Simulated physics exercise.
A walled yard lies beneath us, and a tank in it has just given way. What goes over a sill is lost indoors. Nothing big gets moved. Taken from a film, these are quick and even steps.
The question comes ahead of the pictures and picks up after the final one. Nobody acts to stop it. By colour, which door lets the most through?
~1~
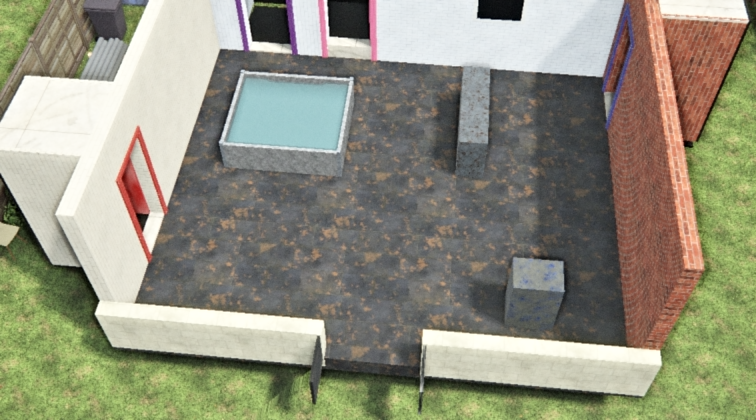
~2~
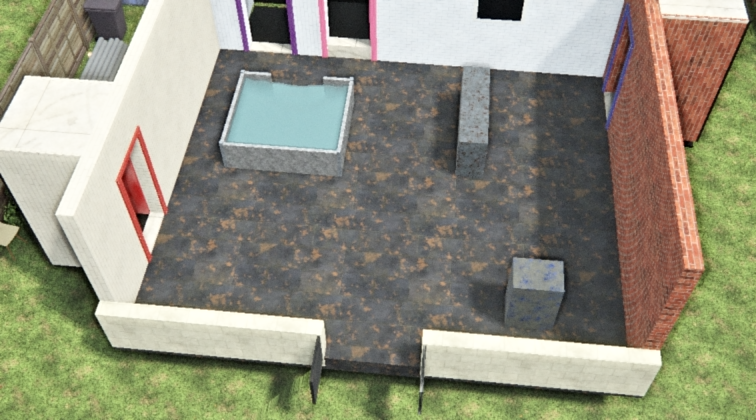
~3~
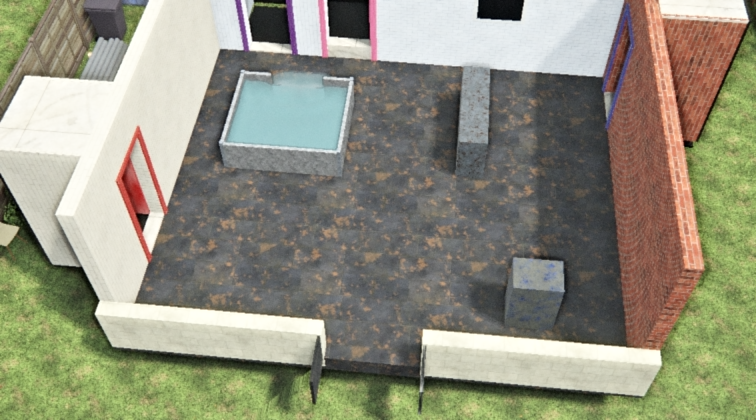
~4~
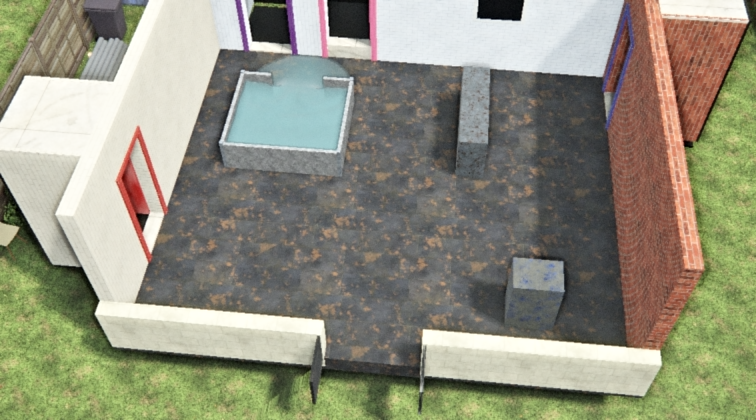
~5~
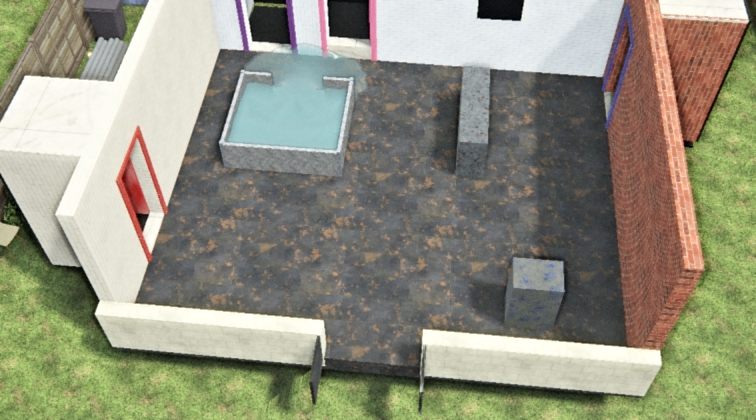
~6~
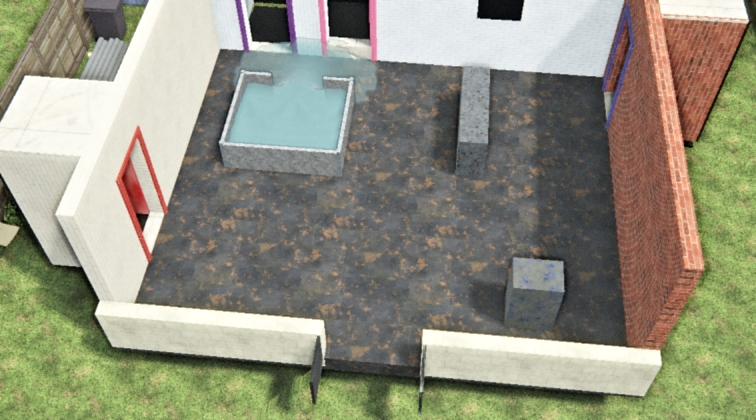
Purple is the one.
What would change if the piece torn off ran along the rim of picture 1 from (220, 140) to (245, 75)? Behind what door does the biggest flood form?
It's the one in purple.
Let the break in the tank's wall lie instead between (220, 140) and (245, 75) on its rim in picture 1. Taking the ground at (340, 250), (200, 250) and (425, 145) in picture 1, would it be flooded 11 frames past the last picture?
One by one: Bare, waterlogged, bare.
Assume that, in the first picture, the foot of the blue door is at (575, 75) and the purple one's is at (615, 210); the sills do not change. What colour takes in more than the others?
The one in blue.
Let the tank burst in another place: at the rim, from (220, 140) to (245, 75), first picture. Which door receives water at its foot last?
I'd go with the blue one.
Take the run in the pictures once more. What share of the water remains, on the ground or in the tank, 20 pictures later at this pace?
My reckoning gives about 86 %.
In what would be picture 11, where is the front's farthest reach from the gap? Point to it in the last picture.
The flood front should get to about (436, 70).
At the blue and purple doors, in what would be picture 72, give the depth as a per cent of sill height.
I'd say around 180 and 170 in a hundred.
A moment on, water covers 10 % of the floor; pink door a trickle in, blue door not reached, purple door some in, red door not reached.
Next, water covers 15 % of the floor; pink door a trickle in, blue door not reached, purple door a lot in, red door not reached.
Then, water covers 30 % of the floor; pink door a trickle in, blue door a trickle in, purple door a lot in, red door not reached.
Later, water covers 50 % of the floor; pink door a trickle in, blue door a lot in, purple door a lot in, red door wet at the sill, nothing in.
In the end, water covers 75 % of the floor; pink door a trickle in, blue door a lot in, purple door a lot in, red door wet at the sill, nothing in; the purple door has let in the most.
